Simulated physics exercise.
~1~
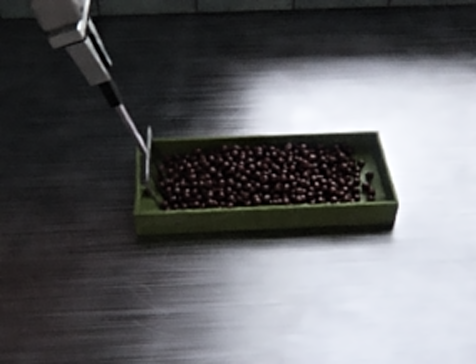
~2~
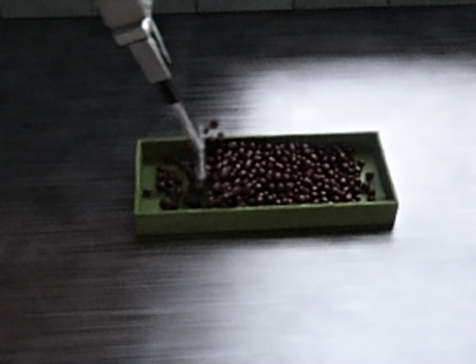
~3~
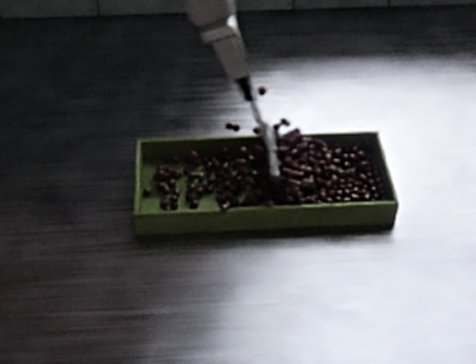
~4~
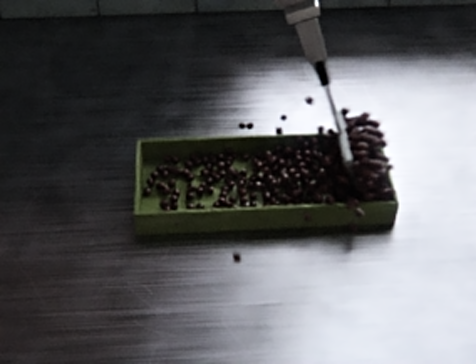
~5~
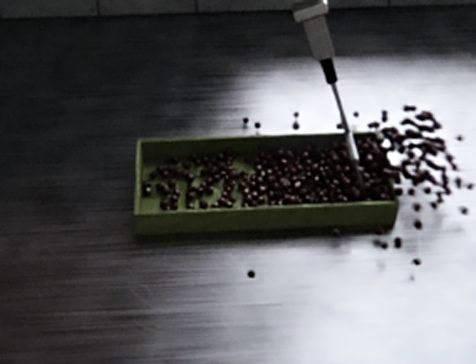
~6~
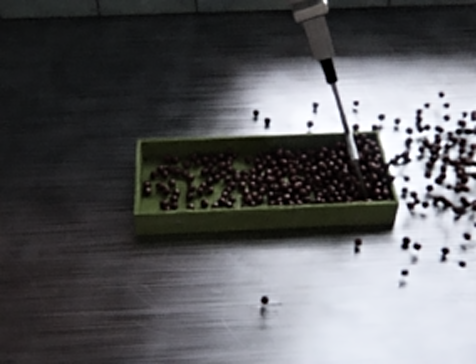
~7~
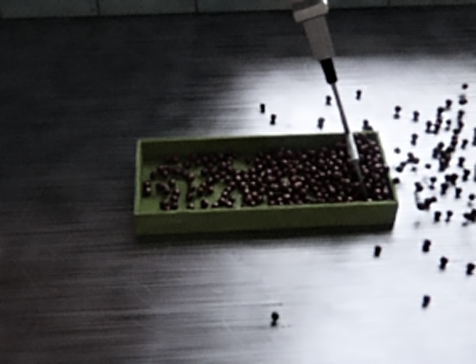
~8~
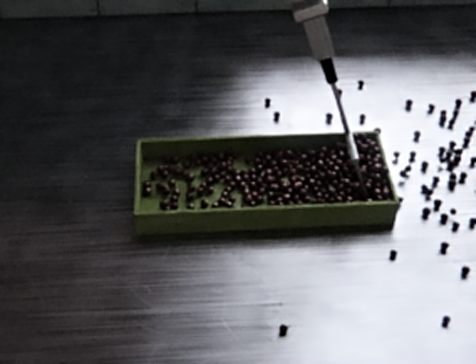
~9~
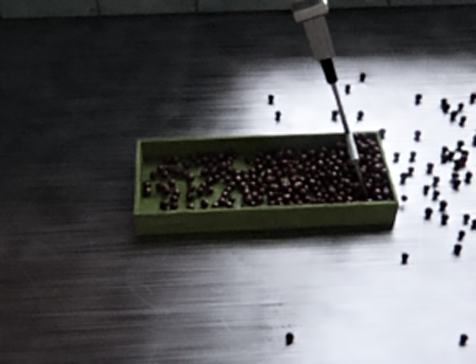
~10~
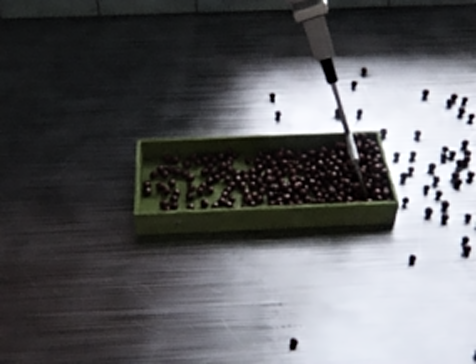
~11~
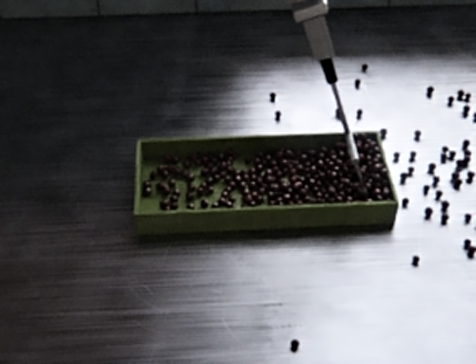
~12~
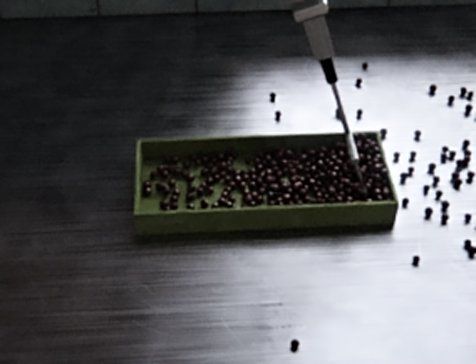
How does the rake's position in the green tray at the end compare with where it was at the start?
The rake starts at the left end of the tray and finishes near the right end, still among the beads.
